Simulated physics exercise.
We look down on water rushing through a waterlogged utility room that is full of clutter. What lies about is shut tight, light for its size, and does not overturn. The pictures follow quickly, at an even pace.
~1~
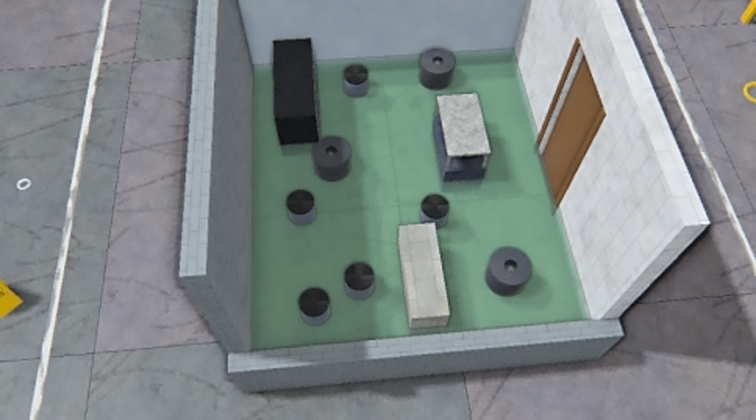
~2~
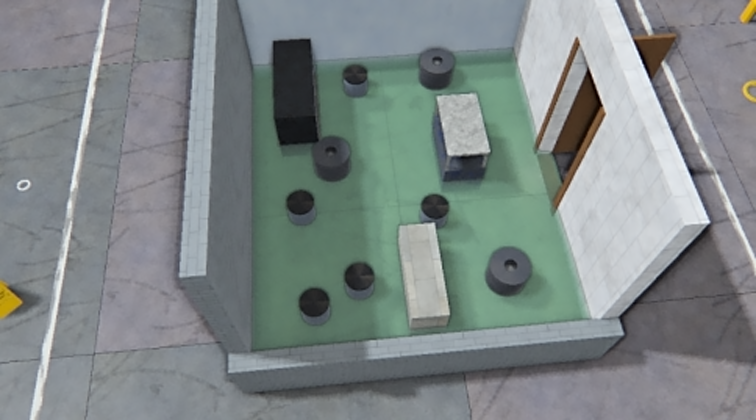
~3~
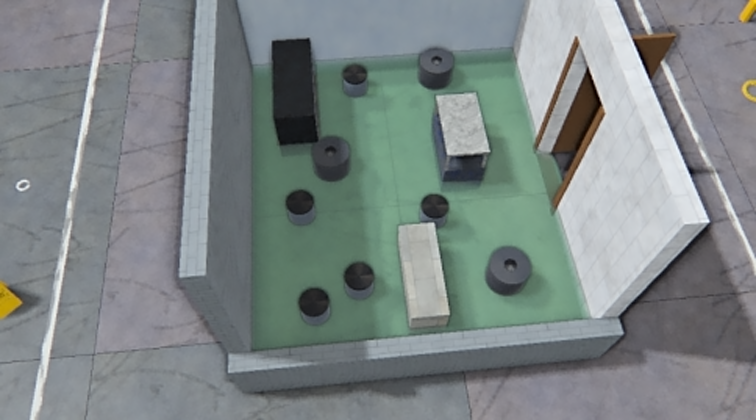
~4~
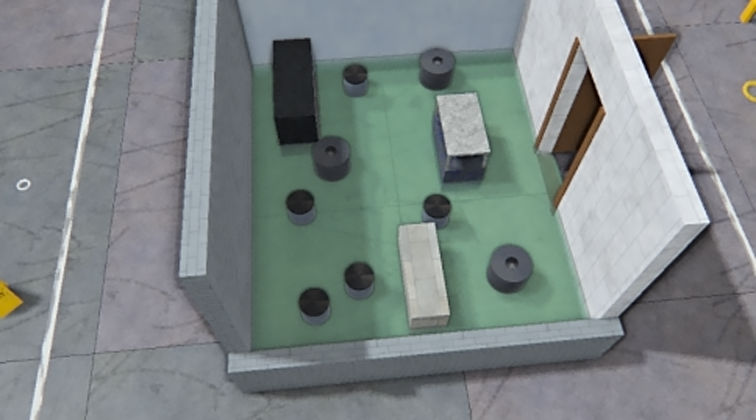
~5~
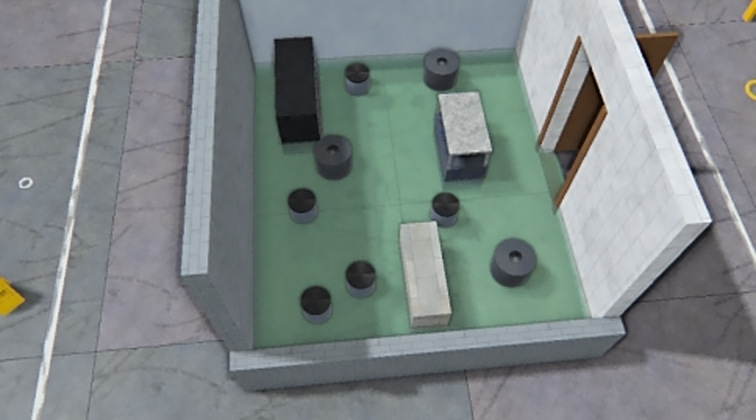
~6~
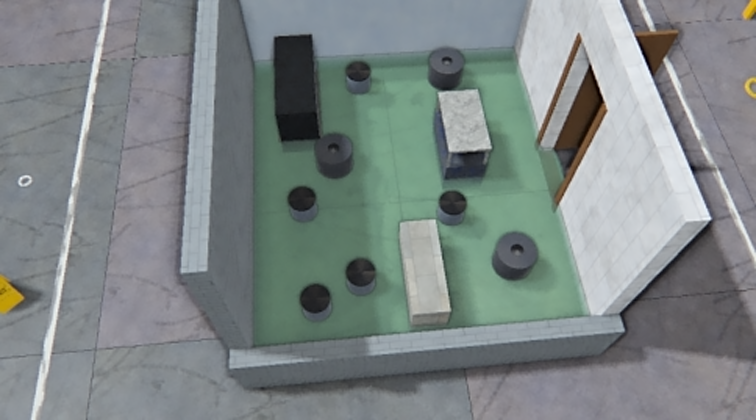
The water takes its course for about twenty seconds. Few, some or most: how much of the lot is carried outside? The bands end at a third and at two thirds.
Share: Between one and two thirds.
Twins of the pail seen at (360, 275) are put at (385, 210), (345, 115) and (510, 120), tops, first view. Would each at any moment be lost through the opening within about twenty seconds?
In that order: Through, stays, washed out.
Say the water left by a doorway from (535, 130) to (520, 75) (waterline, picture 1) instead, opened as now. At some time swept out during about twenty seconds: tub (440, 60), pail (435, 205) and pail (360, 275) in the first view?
In that order: Out, washed out, stays.
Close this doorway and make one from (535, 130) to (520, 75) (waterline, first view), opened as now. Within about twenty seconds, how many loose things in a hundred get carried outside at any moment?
Near 50 in a hundred.
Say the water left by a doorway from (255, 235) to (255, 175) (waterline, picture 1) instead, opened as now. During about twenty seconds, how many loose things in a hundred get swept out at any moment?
Some 80 per cent.
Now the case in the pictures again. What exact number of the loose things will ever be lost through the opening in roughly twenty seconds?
That makes 3.
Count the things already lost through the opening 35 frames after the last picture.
I count 3.
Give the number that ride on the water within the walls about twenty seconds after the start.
5 of them.
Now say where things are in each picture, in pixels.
A pail at (435, 206), afloat; a tub at (511, 266) floats; 0 of 8 have shifted, in the first picture.
A pail at (435, 206), afloat; a tub at (511, 266) floats; 0 of 8 have shifted, in the second picture.
A pail at (435, 206), afloat; a tub at (510, 265), afloat; 0 of 8 have shifted, in the third picture.
A pail at (437, 206) floats; a tub at (512, 263), afloat, close to its start; 0 of 8 have shifted, in the fourth picture.
A pail at (446, 204) floats, close to its start; a tub at (515, 257), afloat, close to its start; 3 of 8 have shifted, in the fifth picture.
A pail at (453, 202), afloat, close to its start; a tub at (517, 250) floats, close to its start; 3 of 8 have shifted, in the sixth picture.
A moment on, 0 of 8 are out; 8 afloat.
Next, 1 of 8 are out; 7 afloat.
Later, 3 of 8 are out; 5 afloat.
In the end, 3 of 8 are out; 5 afloat.
